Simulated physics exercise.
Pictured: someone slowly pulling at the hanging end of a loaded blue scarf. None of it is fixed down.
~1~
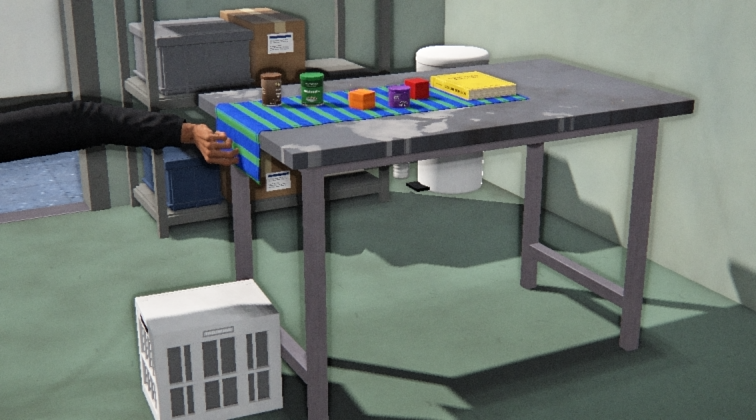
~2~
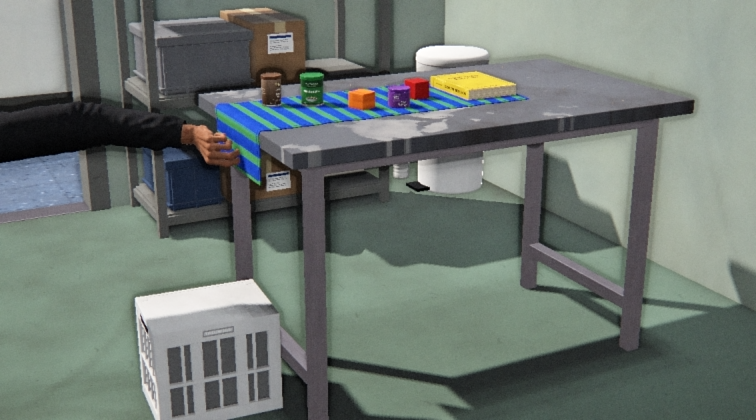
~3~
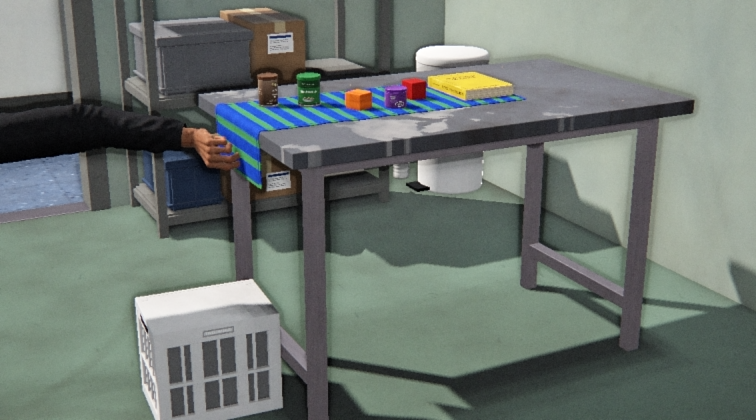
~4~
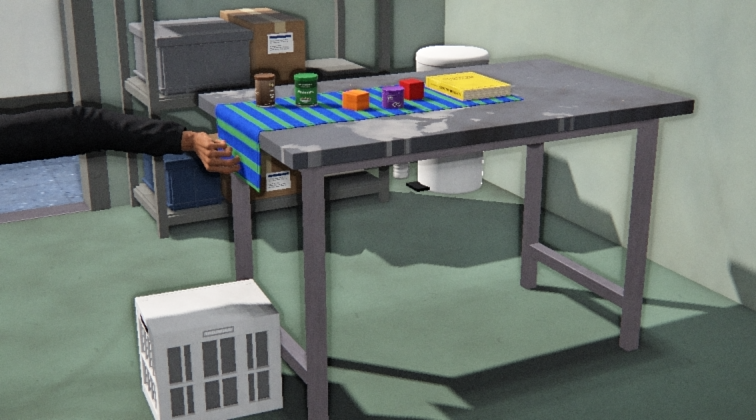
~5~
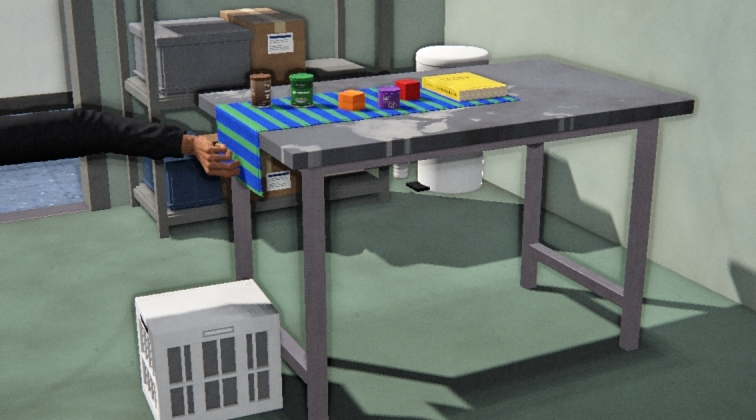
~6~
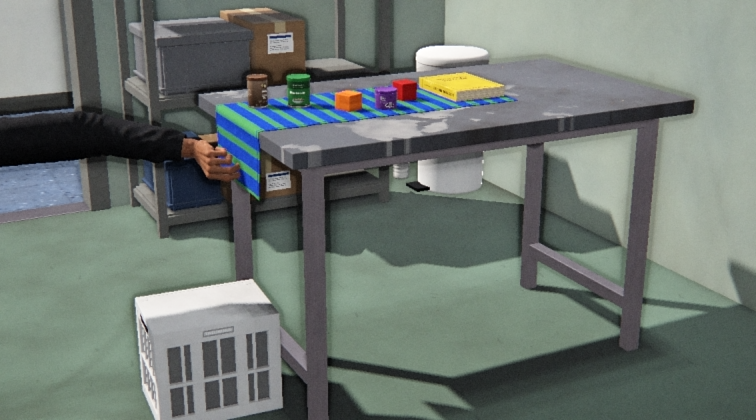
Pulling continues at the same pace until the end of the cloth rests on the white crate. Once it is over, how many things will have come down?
By then three will have come down.
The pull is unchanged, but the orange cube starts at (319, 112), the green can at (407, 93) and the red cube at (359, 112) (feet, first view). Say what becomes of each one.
The orange cube is carried off; the green can stays on; the red cube is carried off.
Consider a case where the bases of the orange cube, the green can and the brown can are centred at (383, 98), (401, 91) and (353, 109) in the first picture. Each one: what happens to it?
Final state: The orange cube is still in place, the green can is still in place, the brown can is no longer up.
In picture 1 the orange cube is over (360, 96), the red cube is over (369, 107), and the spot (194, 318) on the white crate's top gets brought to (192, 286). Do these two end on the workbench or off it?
As for the orange cube, it stays in place; as for the red cube, it stays in place.
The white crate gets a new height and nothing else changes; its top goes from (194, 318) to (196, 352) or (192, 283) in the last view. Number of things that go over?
4 and 2.
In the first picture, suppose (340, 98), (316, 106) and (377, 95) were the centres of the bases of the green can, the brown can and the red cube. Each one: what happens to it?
My call: The green can takes a tumble; the brown can takes a tumble; the red cube hangs on.
A little later, hem near (240, 249); brown can gone.
Next, hem near (240, 288); brown can and green can gone.
When it is over, hem on the crate; brown can, green can and orange cube gone. It carries off three.
